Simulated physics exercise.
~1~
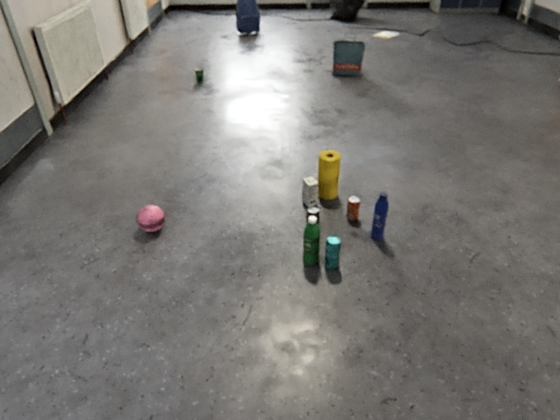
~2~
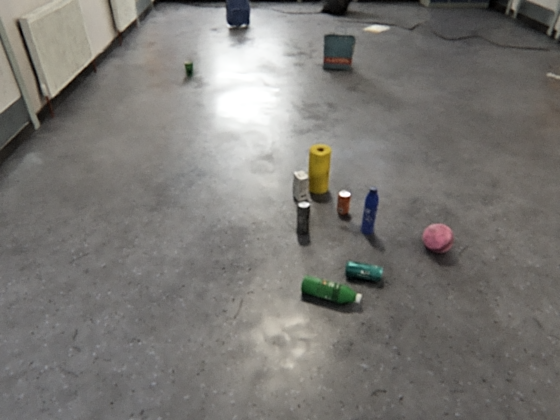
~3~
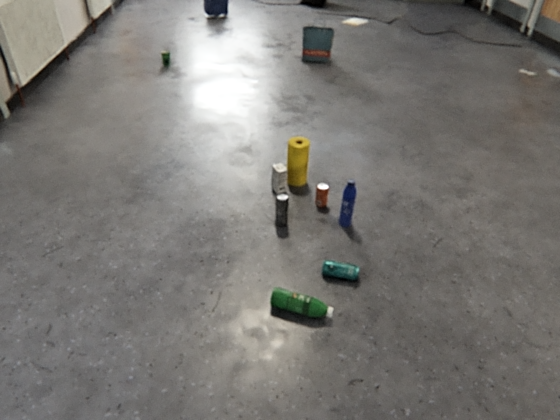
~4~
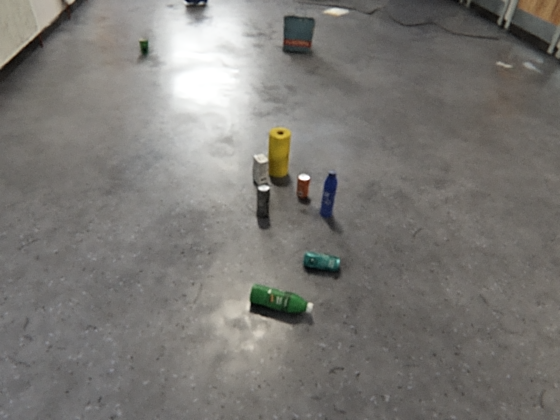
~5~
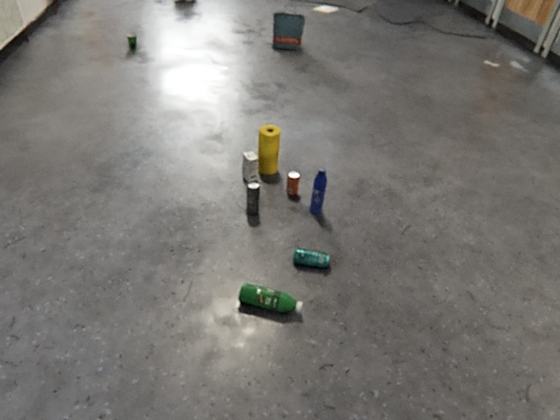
On a grey floor, a pink ball rolling right past toppled green bottle and turquoise can, both left lying beside standing items.
